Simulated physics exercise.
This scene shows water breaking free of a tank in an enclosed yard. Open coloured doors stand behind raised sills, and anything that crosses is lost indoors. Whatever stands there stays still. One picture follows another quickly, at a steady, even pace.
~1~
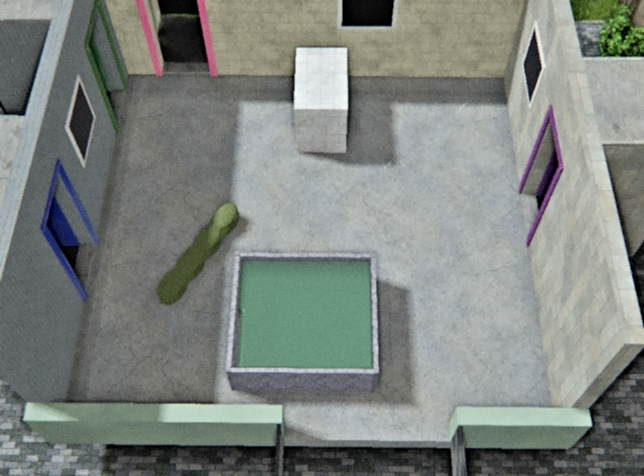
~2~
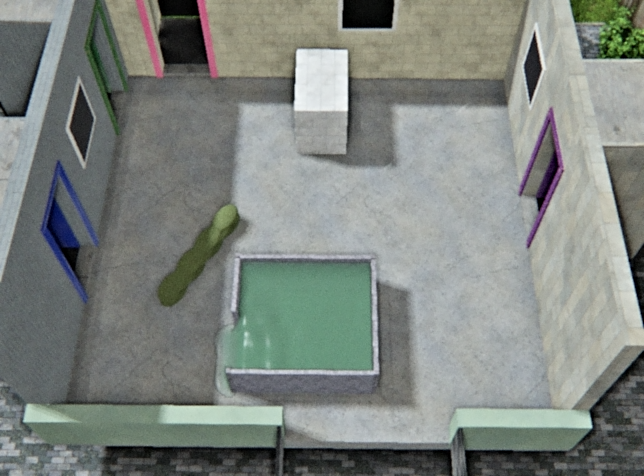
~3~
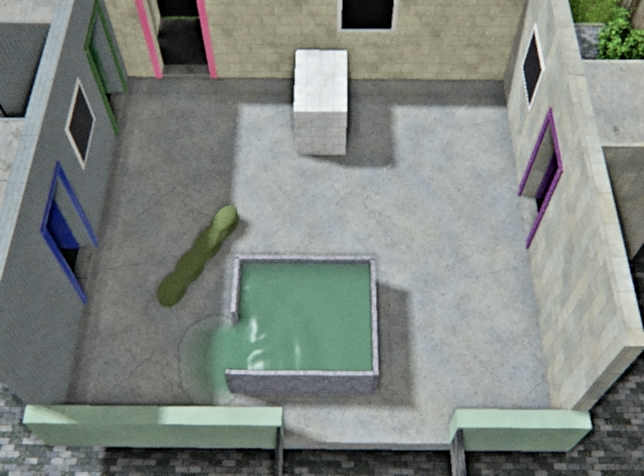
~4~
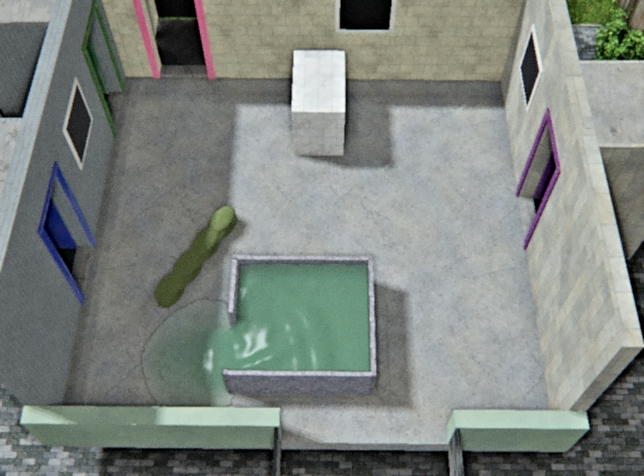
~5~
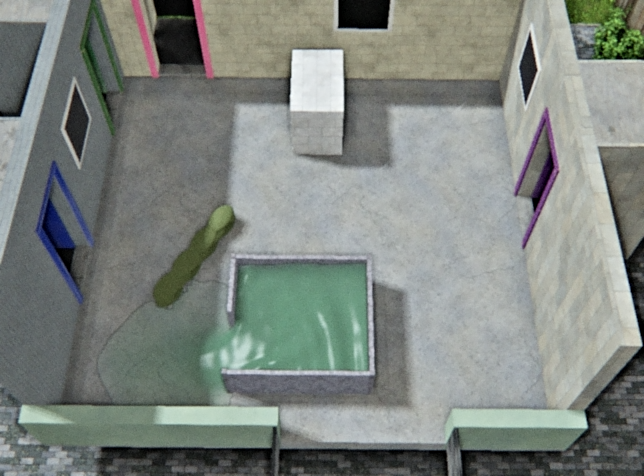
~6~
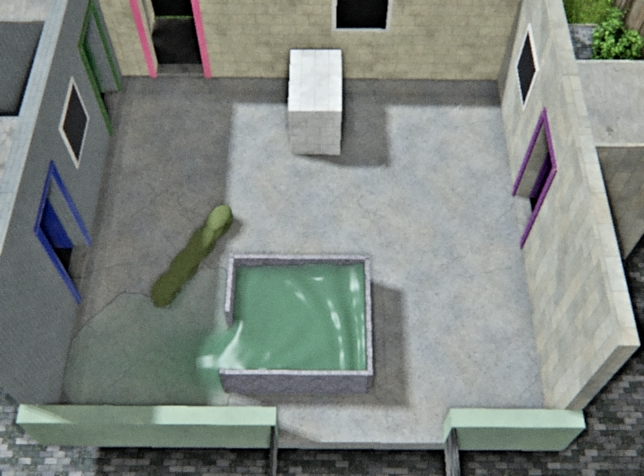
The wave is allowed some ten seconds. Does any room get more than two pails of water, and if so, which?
Outcome: The pink door will top two buckets, the purple door will not top two buckets, the blue door will top two buckets, the green door will top two buckets.
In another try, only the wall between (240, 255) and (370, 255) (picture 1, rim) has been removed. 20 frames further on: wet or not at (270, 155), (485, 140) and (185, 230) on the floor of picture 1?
Submerged, submerged, unwetted.
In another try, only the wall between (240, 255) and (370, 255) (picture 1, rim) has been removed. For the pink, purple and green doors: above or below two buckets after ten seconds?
The pink door tops the limit, the purple door tops the limit, the green door tops the limit.
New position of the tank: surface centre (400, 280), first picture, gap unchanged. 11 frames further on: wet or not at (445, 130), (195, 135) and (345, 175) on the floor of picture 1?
Check in sequence: Still parched, still parched, still parched.
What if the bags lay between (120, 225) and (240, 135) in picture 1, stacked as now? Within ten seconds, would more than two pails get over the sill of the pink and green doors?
The pink door does not overflow and the green door does not overflow.
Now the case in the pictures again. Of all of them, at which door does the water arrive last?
My answer: The one in purple.
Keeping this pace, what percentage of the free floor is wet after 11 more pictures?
That comes to about 15 per cent.
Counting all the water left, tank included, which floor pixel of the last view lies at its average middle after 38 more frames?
Near pixel (214, 264).
A moment on, water covers 15 % of the floor; the pink door not reached, the purple door not reached, the blue door under two buckets in, the green door not reached.
Next, water covers 15 % of the floor; the pink door not reached, the purple door not reached, the blue door over two buckets in, the green door not reached.
Then, water covers 35 % of the floor; the pink door not reached, the purple door not reached, the blue door over two buckets in, the green door wet at the sill, nothing in.
Later, water covers 55 % of the floor; the pink door over two buckets in, the purple door not reached, the blue door far over two buckets in, the green door under two buckets in.
In the end, water covers 80 % of the floor; the pink door far over two buckets in, the purple door wet at the sill, nothing in, the blue door far over two buckets in, the green door over two buckets in.
